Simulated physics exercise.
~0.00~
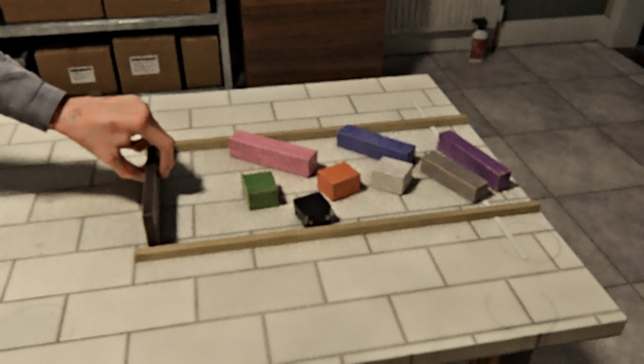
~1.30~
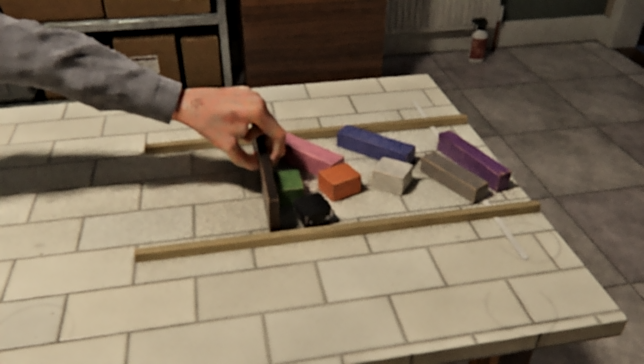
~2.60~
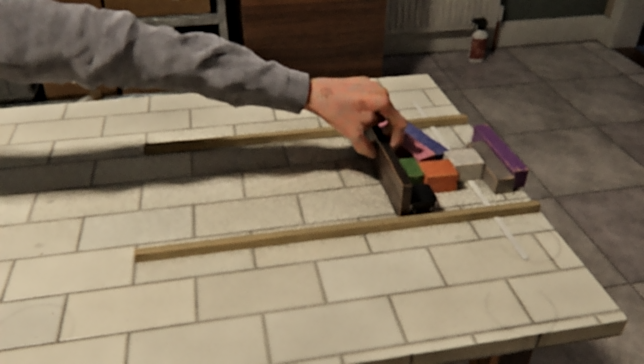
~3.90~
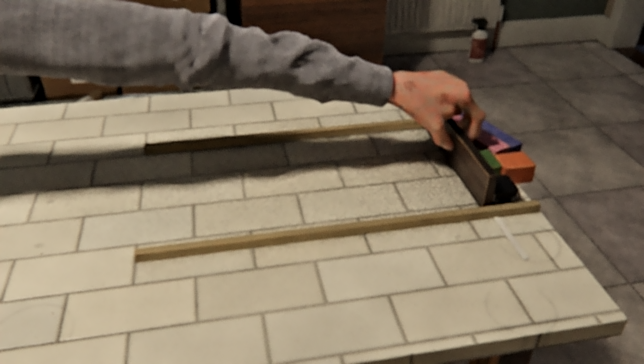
A hand slides a dark board right, pushing colourful blocks until several leave the table.
